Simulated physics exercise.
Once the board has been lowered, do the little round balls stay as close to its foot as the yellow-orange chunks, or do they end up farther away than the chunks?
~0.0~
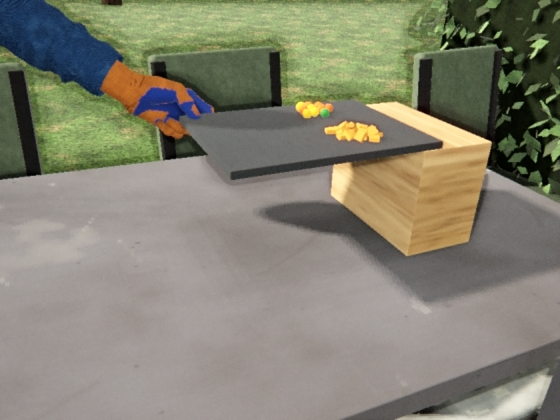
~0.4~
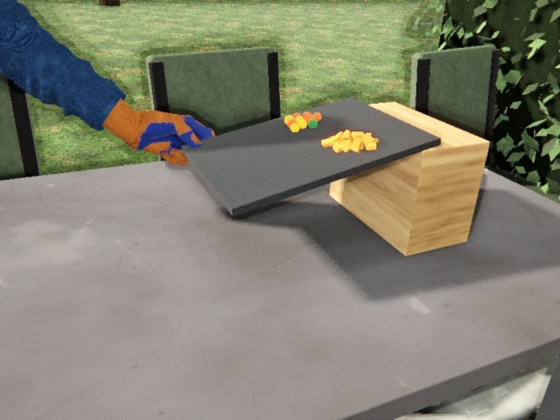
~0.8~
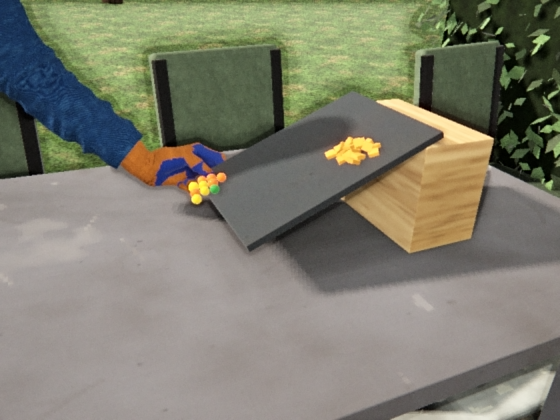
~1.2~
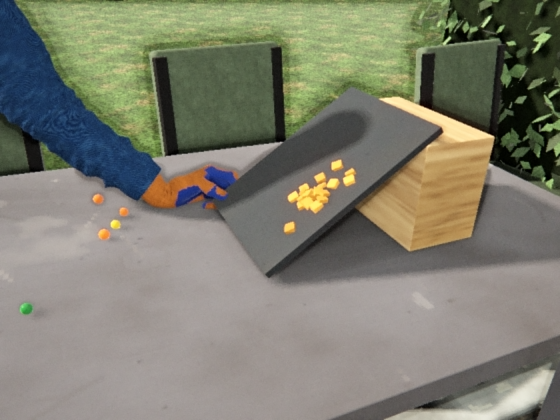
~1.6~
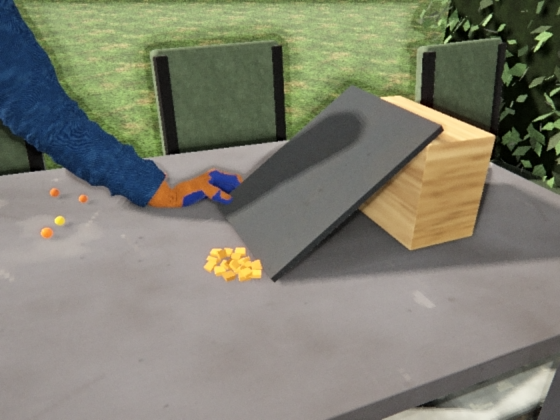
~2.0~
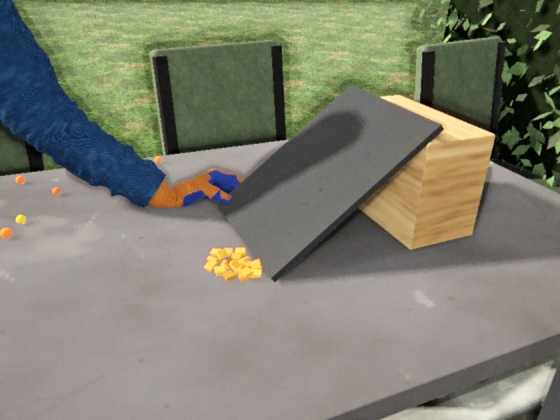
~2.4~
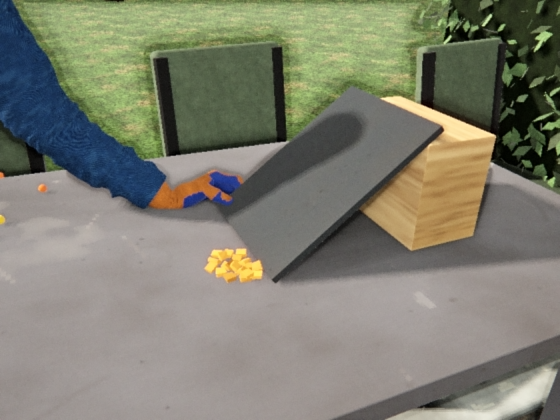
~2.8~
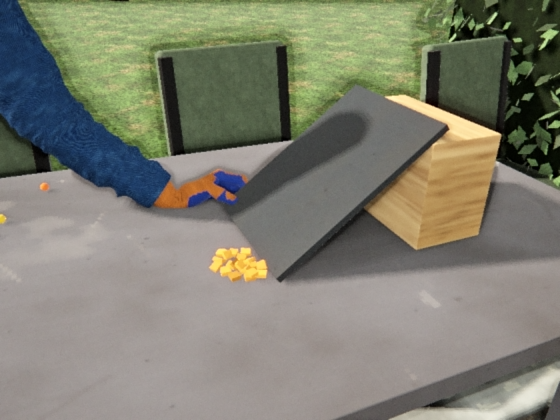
The balls end up farther away, rolling off to the left across the table, while the yellow-orange chunks settle in a heap at the foot of the board.
